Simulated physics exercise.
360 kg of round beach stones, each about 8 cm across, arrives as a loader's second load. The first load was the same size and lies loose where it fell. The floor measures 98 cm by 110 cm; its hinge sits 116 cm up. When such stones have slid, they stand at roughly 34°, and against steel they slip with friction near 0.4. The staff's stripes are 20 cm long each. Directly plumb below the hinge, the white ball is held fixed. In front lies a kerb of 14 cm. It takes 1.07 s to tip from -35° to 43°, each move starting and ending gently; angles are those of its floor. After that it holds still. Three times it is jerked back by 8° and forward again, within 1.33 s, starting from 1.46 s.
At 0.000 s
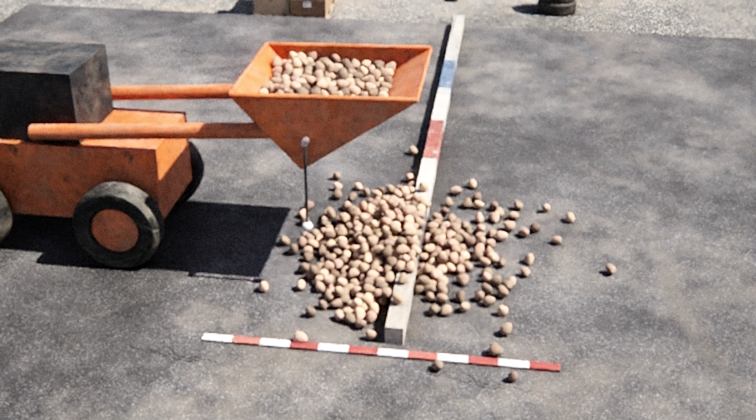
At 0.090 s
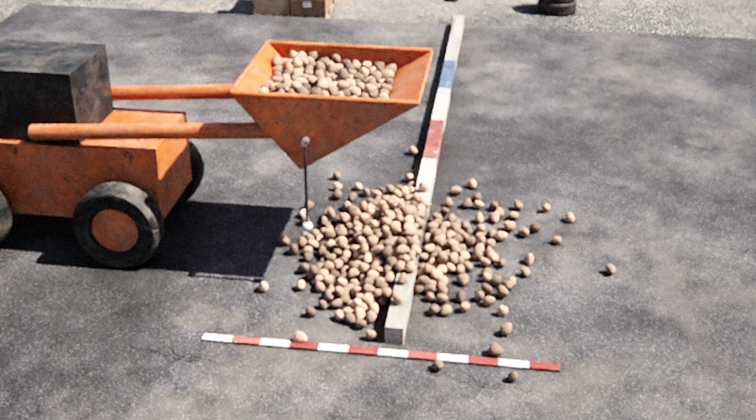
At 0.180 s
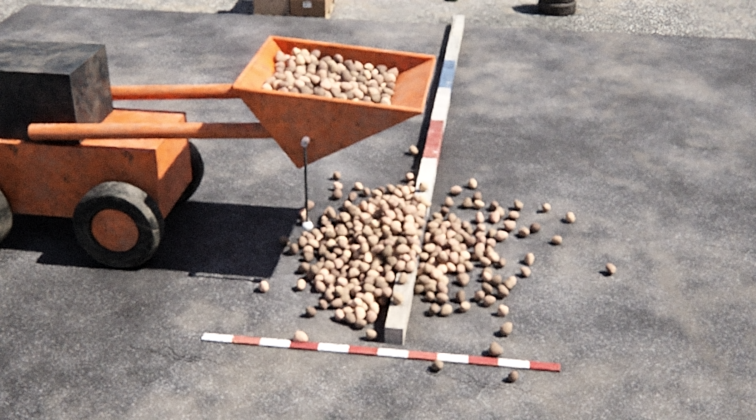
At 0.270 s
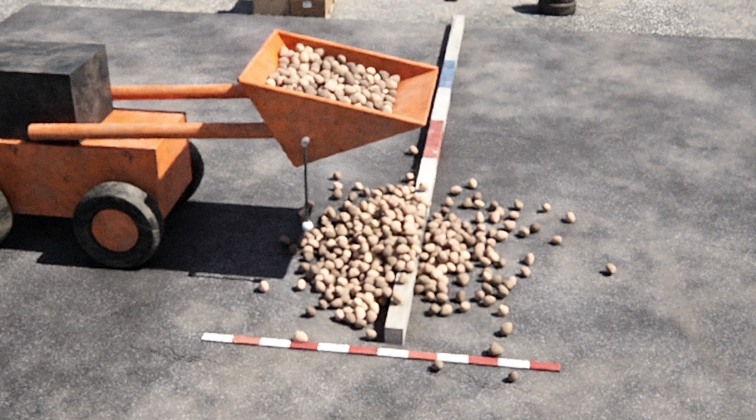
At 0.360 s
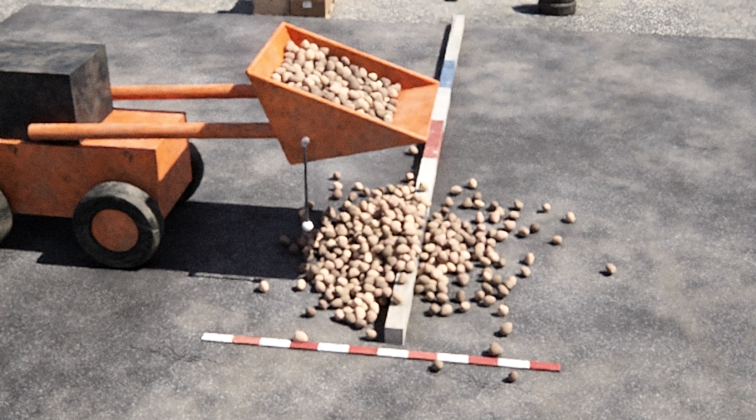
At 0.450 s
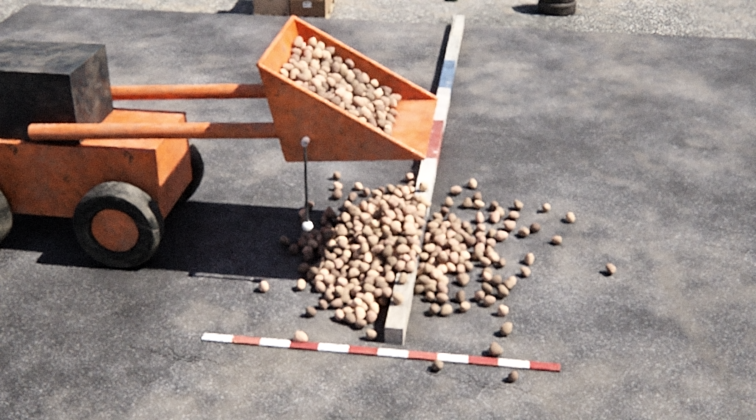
An orange loader's bucket, heaped with brown stones, tilts slowly on a sunlit grey tarmac yard seen from above and to the side, its back rising and its front edge lowering. The loader, with a black box on top and dark wheels, stands at left, while more stones lie loose across a narrow kerb beside a red-and-white striped staff. The stones in the bucket shift slightly as it tilts, and the loader's body, the pile below and the camera stay still.
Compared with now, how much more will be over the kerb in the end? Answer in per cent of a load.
Close to 90 parts in a hundred.
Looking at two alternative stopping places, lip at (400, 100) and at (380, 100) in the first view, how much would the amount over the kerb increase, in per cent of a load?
Near 70 in a hundred first, near 50 in a hundred second.
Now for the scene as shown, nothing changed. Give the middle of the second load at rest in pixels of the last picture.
Centre at roughly (471, 246).
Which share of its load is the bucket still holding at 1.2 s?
Estimate: 60 % remaining inside, roughly.
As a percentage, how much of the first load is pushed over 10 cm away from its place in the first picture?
20 per cent.
After 0.8 s the floor is at 31°; in per cent of one load, 100 in the bucket, 78 on this side of the kerb, 22 over the kerb; the foremost stones are at (550, 240).
After 1.2 s the floor is at 43°; in per cent of one load, 58 in the bucket, 105 on this side of the kerb, 37 over the kerb; the foremost stones are at (550, 240).
After 3.2 s the floor is at 43°; in per cent of one load, 0 in the bucket, 88 on this side of the kerb, 112 over the kerb; the foremost stones are at (668, 282).
After 5.9 s the floor is at 43°; in per cent of one load, 0 in the bucket, 88 on this side of the kerb, 112 over the kerb; the foremost stones are at (668, 282). Net gain over the kerb, 90.
